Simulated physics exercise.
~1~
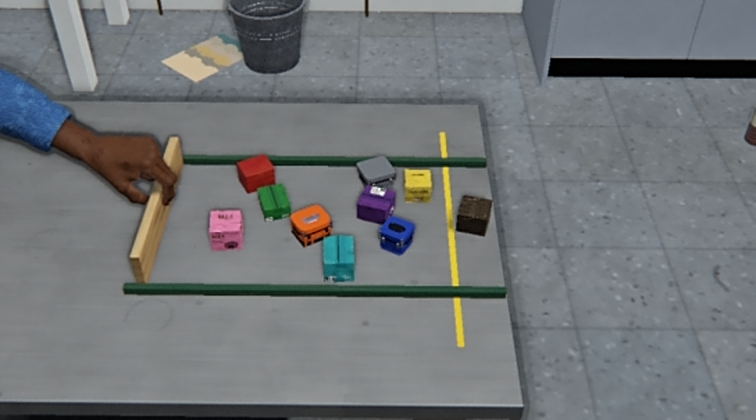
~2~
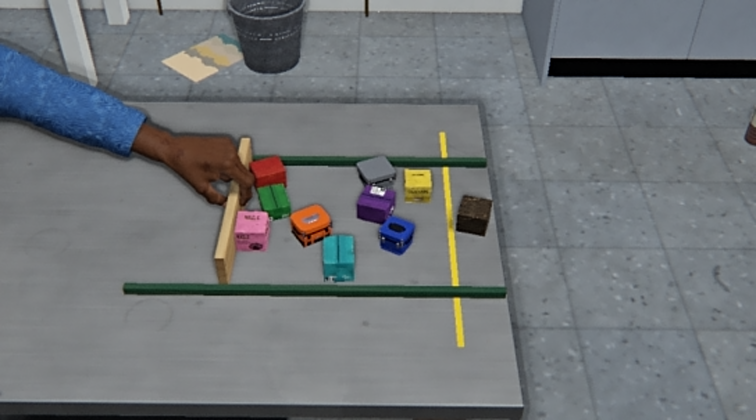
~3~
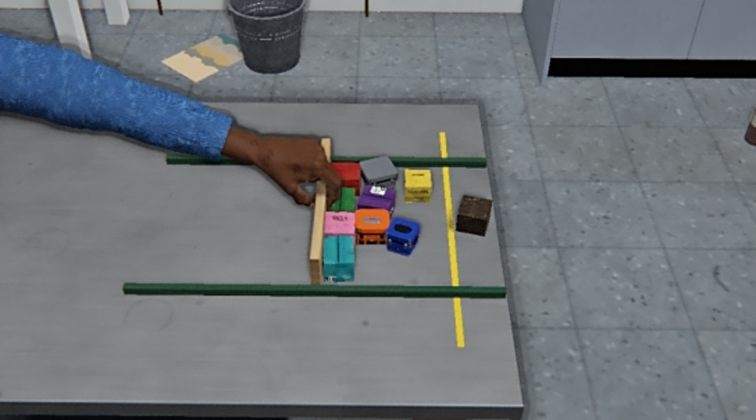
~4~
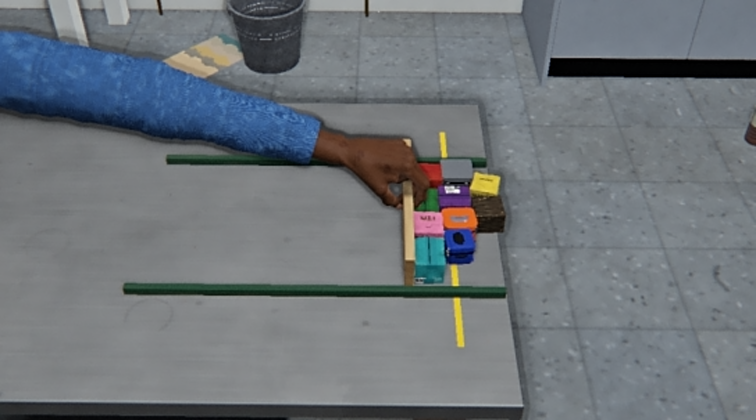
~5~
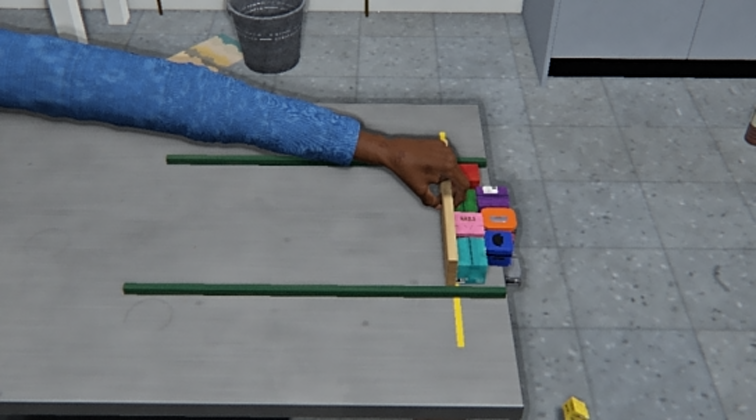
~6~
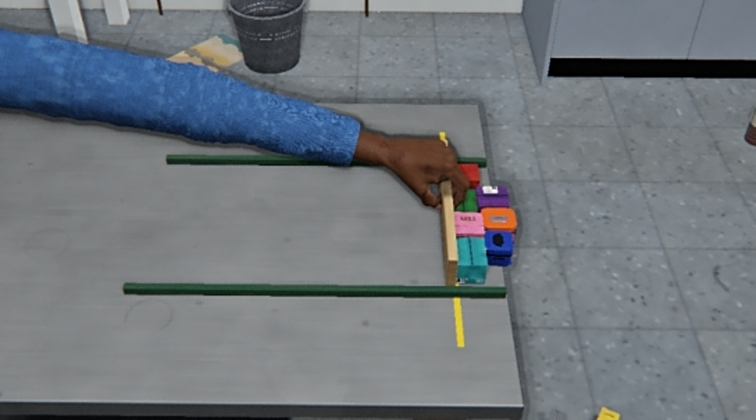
A hand slides a wooden board right, pushing colourful blocks until some fall off the table.
